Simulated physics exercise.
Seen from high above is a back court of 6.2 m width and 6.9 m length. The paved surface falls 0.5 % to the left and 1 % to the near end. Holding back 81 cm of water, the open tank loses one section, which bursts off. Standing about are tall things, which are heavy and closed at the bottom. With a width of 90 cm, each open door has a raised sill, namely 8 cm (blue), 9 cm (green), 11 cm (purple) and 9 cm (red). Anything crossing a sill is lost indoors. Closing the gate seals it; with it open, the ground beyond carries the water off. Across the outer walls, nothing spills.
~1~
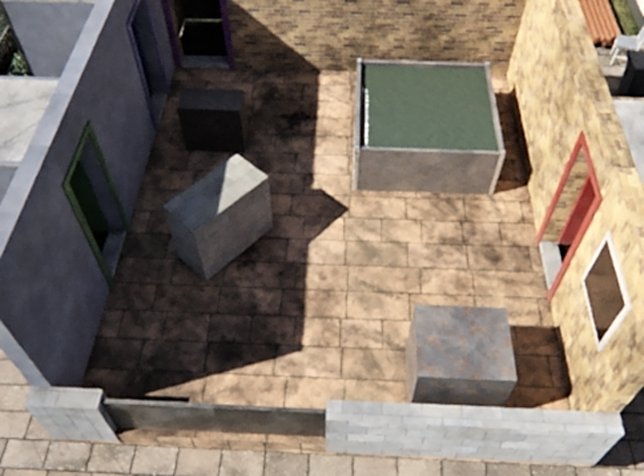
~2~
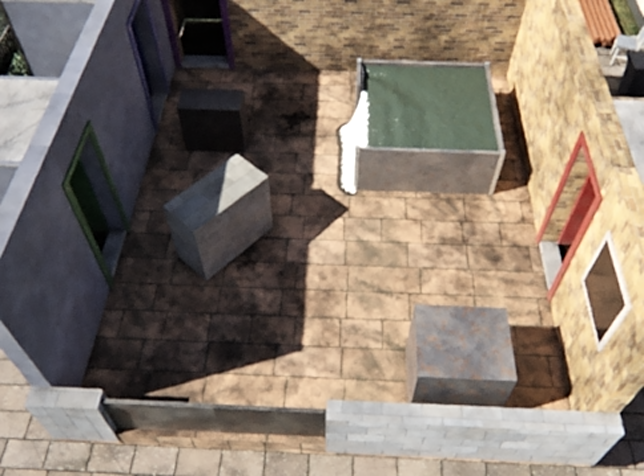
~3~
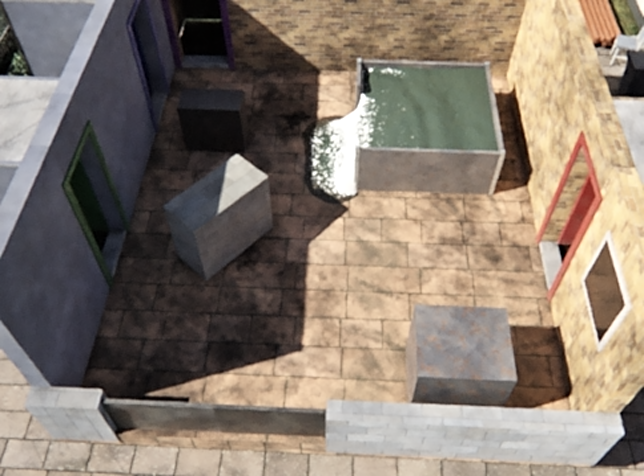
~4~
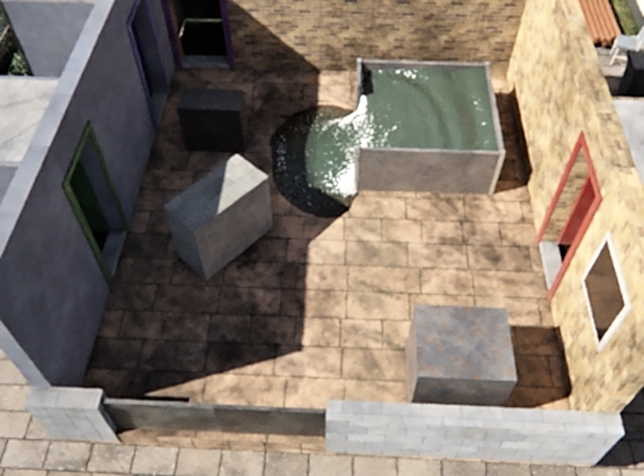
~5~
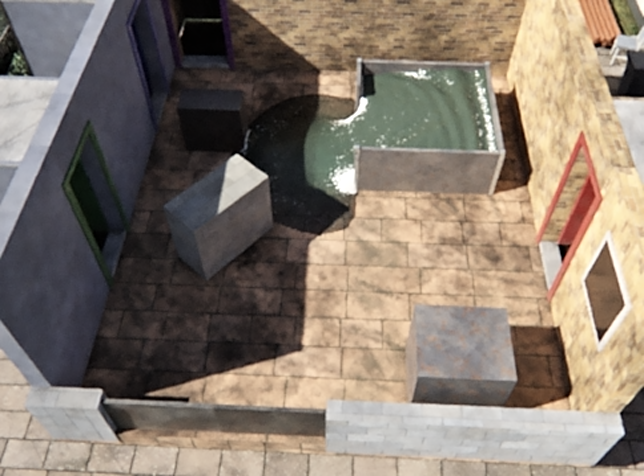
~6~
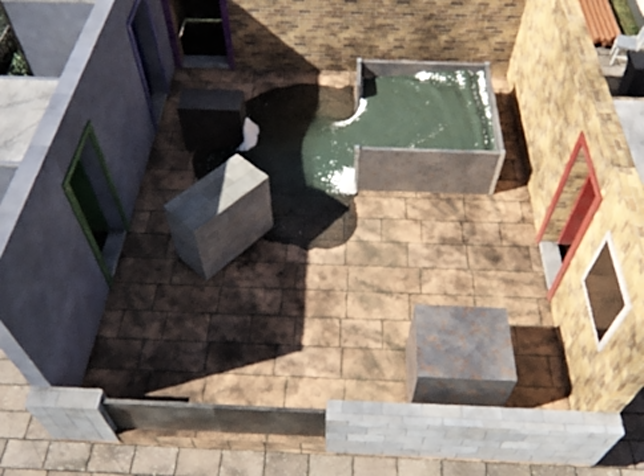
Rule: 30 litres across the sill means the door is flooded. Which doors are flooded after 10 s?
Door by door: The blue door is flooded; the green door is flooded; the purple door is flooded; the red door is not flooded.
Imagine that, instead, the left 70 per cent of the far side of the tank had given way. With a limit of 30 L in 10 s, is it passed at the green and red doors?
Outcome at green: Not exceeded; outcome at red: Not exceeded.
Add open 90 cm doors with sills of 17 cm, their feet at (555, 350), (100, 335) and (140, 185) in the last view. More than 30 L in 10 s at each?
Less, less, more.
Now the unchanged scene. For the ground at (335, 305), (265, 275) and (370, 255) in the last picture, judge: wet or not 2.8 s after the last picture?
In that order: Wet, flooded, still dry.
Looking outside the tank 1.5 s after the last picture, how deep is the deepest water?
45 cm or so.
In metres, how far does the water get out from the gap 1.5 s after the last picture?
Distance: Approx. 5.6 m.
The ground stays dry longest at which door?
The red door.
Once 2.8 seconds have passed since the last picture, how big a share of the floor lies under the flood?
Roughly 60 % of the floor.
Then, 0.7 s after the last picture water covers 35 % of the floor and is deepest (46 cm) near (260, 210); blue door 9 cm at the sill, 2 L in, green door not reached, purple door 5 cm at the sill, 0 L in, red door not reached.
Then, 1.5 s after the last picture water covers 50 % of the floor and is deepest (45 cm) near (138, 197); blue door 12 cm at the sill, 15 L in, green door 17 cm at the sill, 8 L in, purple door 24 cm at the sill, 26 L in, red door not reached.
Then, 2.8 s after the last picture water covers 60 % of the floor and is deepest (32 cm) near (74, 413); blue door 16 cm at the sill, 60 L in, green door 14 cm at the sill, 41 L in, purple door 25 cm at the sill, 118 L in, red door not reached.
Then, 5.3 s after the last picture water covers 80 % of the floor and is deepest (20 cm) near (74, 413); blue door 15 cm at the sill, 135 L in, green door 11 cm at the sill, 62 L in, purple door 15 cm at the sill, 196 L in, red door not reached.
Then, 9.3 s after the last picture water covers 100 % of the floor and is deepest (15 cm) near (390, 414); blue door 8 cm at the sill, 166 L in, green door 11 cm at the sill, 77 L in, purple door 6 cm at the sill, 202 L in, red door 10 cm at the sill, 1 L in.
